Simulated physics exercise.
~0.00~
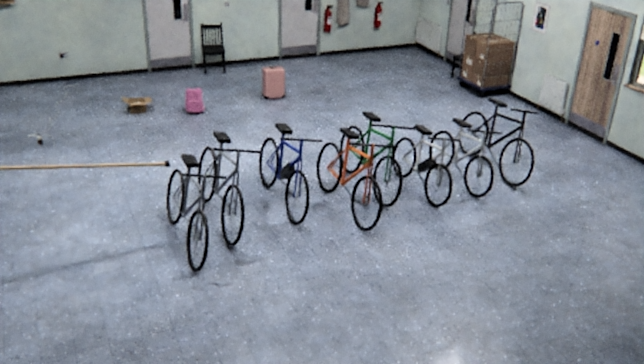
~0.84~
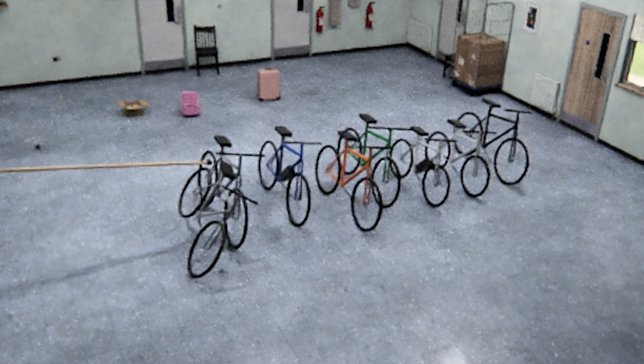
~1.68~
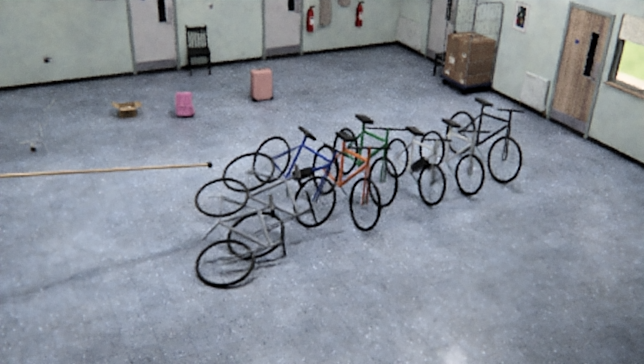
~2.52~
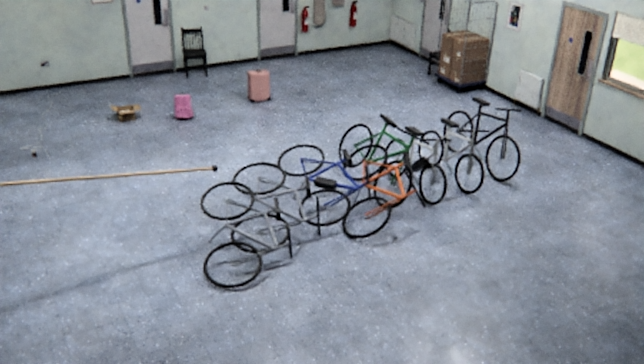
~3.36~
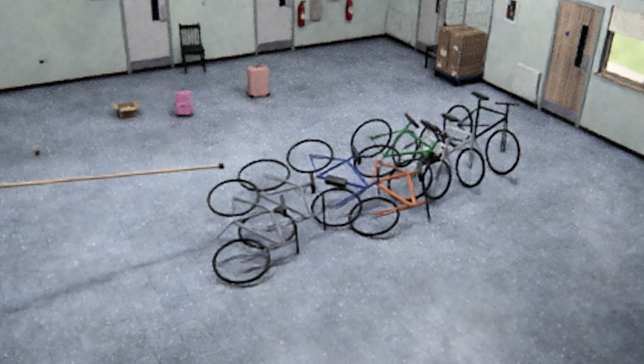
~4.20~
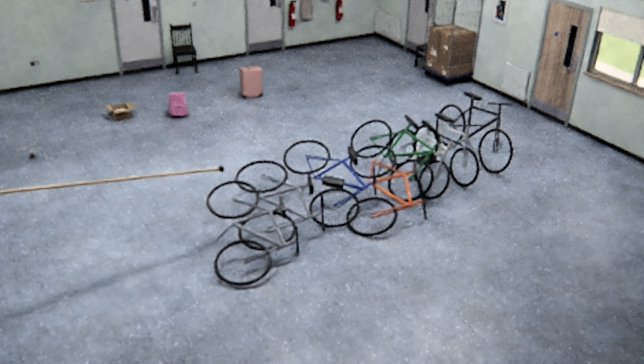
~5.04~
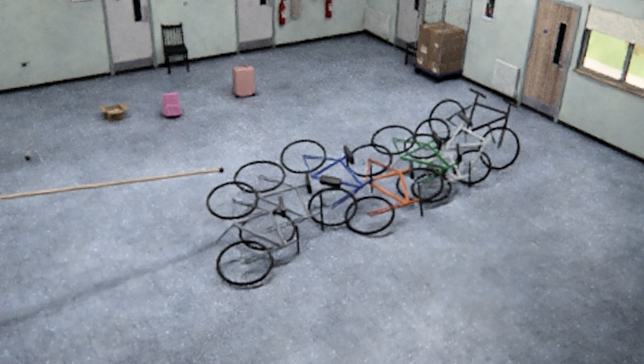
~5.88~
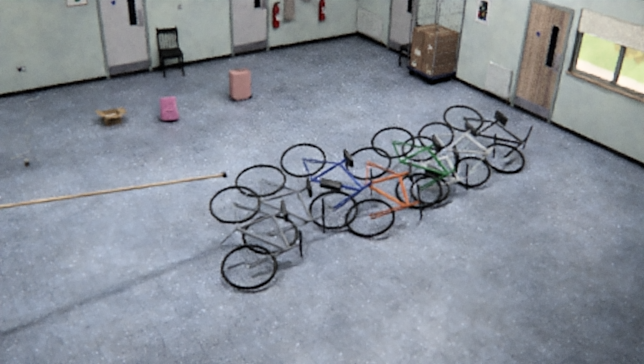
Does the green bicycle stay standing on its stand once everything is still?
No, the green bicycle goes over along with the rest of the row.
